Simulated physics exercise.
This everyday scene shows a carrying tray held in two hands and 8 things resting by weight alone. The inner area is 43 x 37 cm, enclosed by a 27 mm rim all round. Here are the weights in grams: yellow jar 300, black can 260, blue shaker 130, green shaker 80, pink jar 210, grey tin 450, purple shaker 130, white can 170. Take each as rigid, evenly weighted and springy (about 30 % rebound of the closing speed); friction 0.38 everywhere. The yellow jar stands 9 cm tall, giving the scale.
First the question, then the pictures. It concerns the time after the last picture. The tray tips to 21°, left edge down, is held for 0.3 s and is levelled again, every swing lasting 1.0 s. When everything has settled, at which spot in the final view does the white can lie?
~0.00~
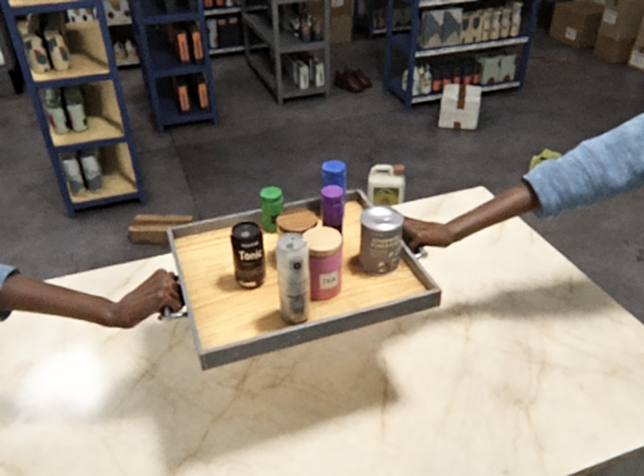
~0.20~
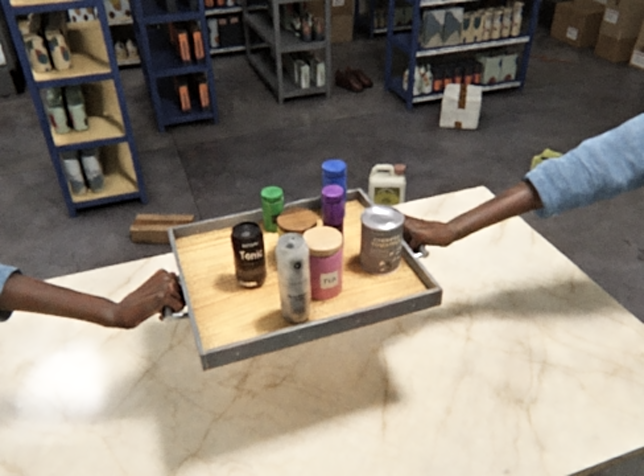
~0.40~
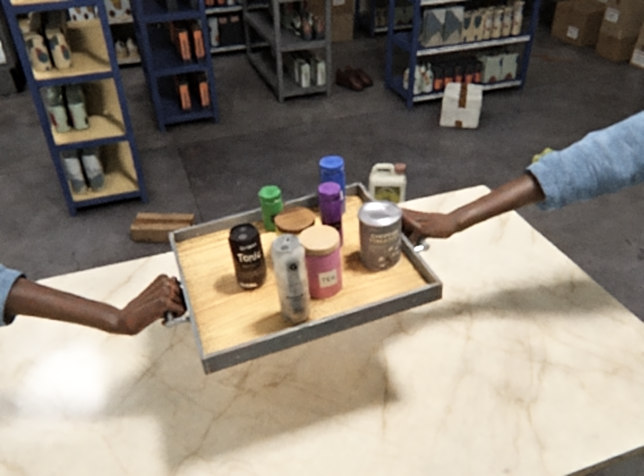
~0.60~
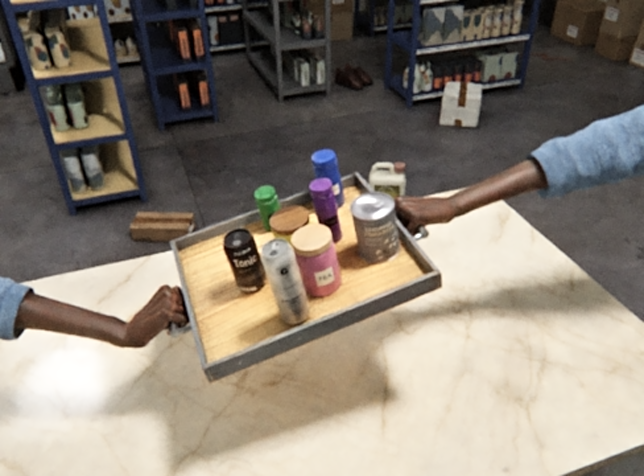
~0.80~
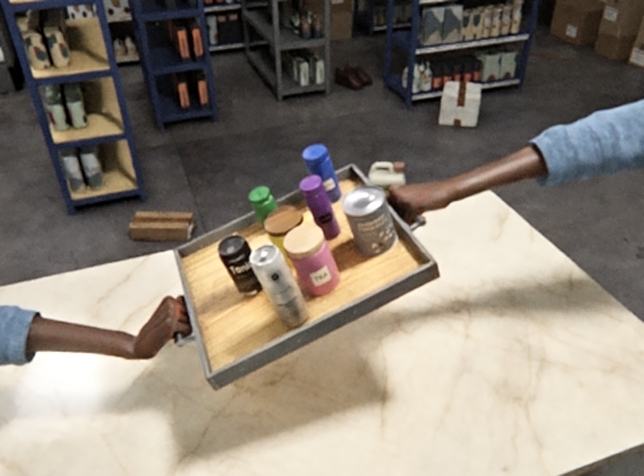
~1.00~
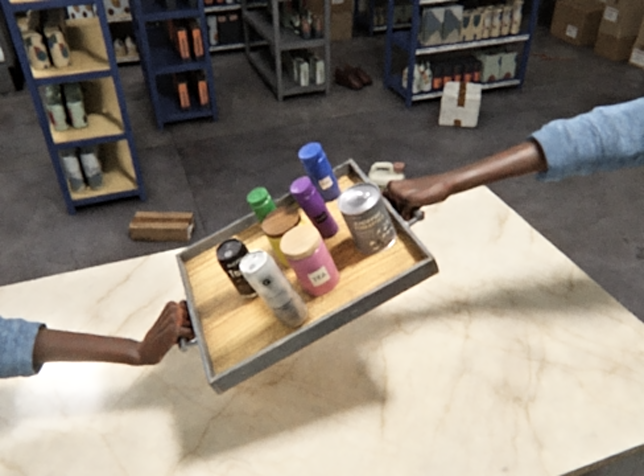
(214, 313).
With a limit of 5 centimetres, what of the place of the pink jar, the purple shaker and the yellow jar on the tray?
First, the pink jar stays in its position; second, the purple shaker is moved away; third, the yellow jar is moved away.
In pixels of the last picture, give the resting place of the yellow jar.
Resting point, approx. (248, 247) px.
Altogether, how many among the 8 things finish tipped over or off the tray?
My answer is 2.
By 1.40 s, tray tilted 21°, left edge down; white can on its side near (218, 341); purple shaker rocked 40° off its seat; yellow jar 5 cm from its spot.
By 1.60 s, tray tilted 19°, left edge down; white can on its side near (215, 340); purple shaker on its side; yellow jar 8 cm from its spot.
When it is over (2.9 s), lying over on the tray, purple shaker and white can; not toppled but over 5 cm from the start, yellow jar and black can; the other 4 within 5 cm of the start. End places, in pixels of the last picture, white can near (214, 313).
